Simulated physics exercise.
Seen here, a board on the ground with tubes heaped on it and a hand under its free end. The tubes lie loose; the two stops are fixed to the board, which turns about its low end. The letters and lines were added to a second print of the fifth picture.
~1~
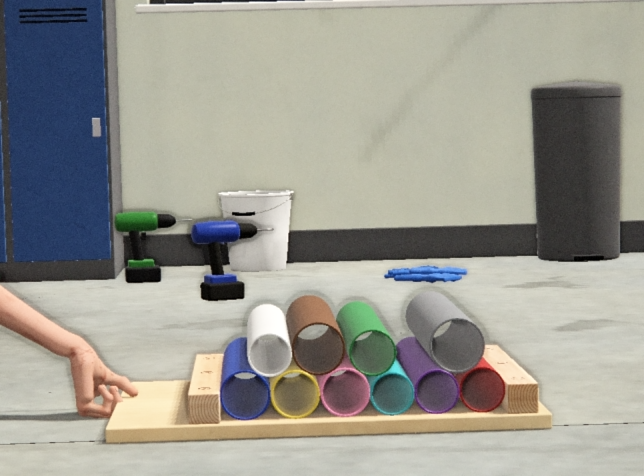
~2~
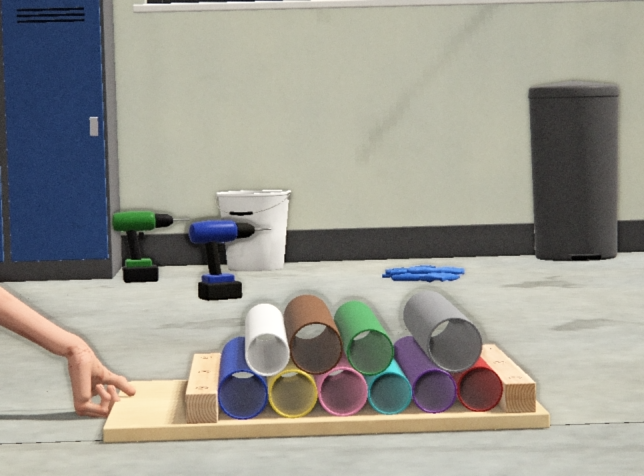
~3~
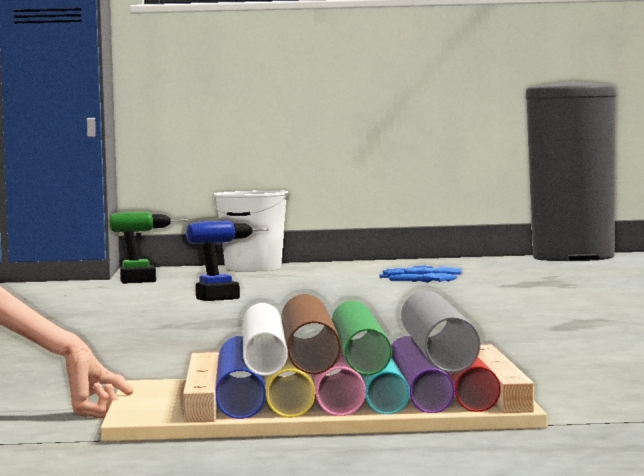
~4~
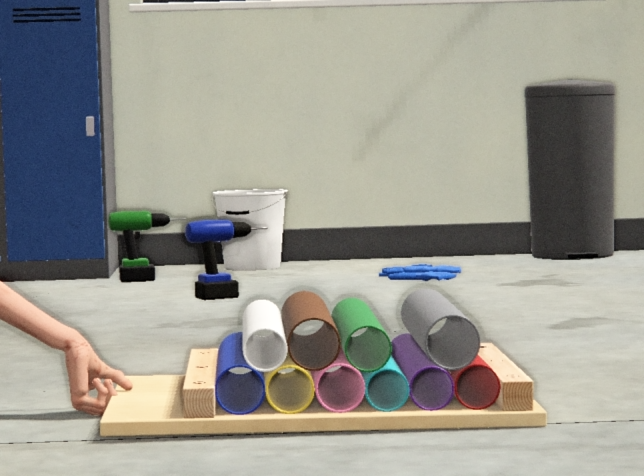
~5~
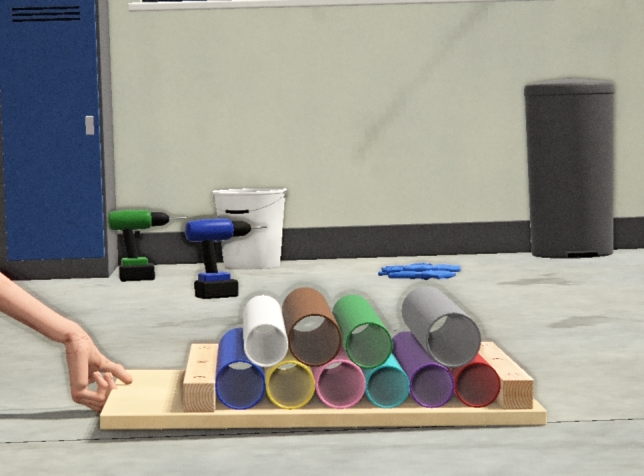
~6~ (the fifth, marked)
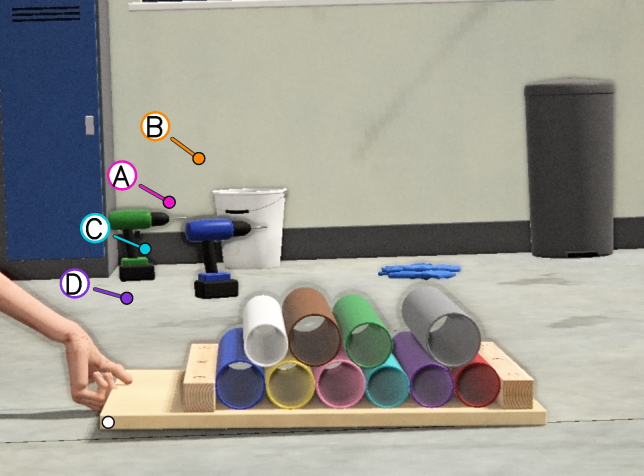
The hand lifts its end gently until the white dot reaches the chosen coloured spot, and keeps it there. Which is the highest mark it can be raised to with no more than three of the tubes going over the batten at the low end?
Lift it to C and no more.
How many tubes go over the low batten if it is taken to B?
With B, four.
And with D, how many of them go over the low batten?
It comes to none.
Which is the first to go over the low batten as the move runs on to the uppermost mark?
First is the grey one.
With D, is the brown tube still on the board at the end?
The brown tube: Yes.
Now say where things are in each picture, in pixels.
Brown tube (318, 348); green tube (373, 353); white tube (269, 355), in the first frame.
White tube (268, 354); board (321, 389), in the second frame.
Board (318, 389); blue tube (240, 394); purple tube (432, 391), in the third frame.
Board (318, 385); blue tube (240, 390); yellow tube (290, 390), in the fourth frame.
Board (318, 382); blue tube (240, 385); yellow tube (290, 385), in the fifth frame.
On the copy, A at (169, 202); B at (199, 159); C at (145, 249); D at (127, 298); the white dot at (108, 422).
On C. First, board at 16°.
Then, board at 25°.
Finally, board at 25°, two over the low batten (grey, green).
By contrast, A four over the low batten (grey, brown, green, white); B four over the low batten (grey, brown, green, white); D none over the low batten.
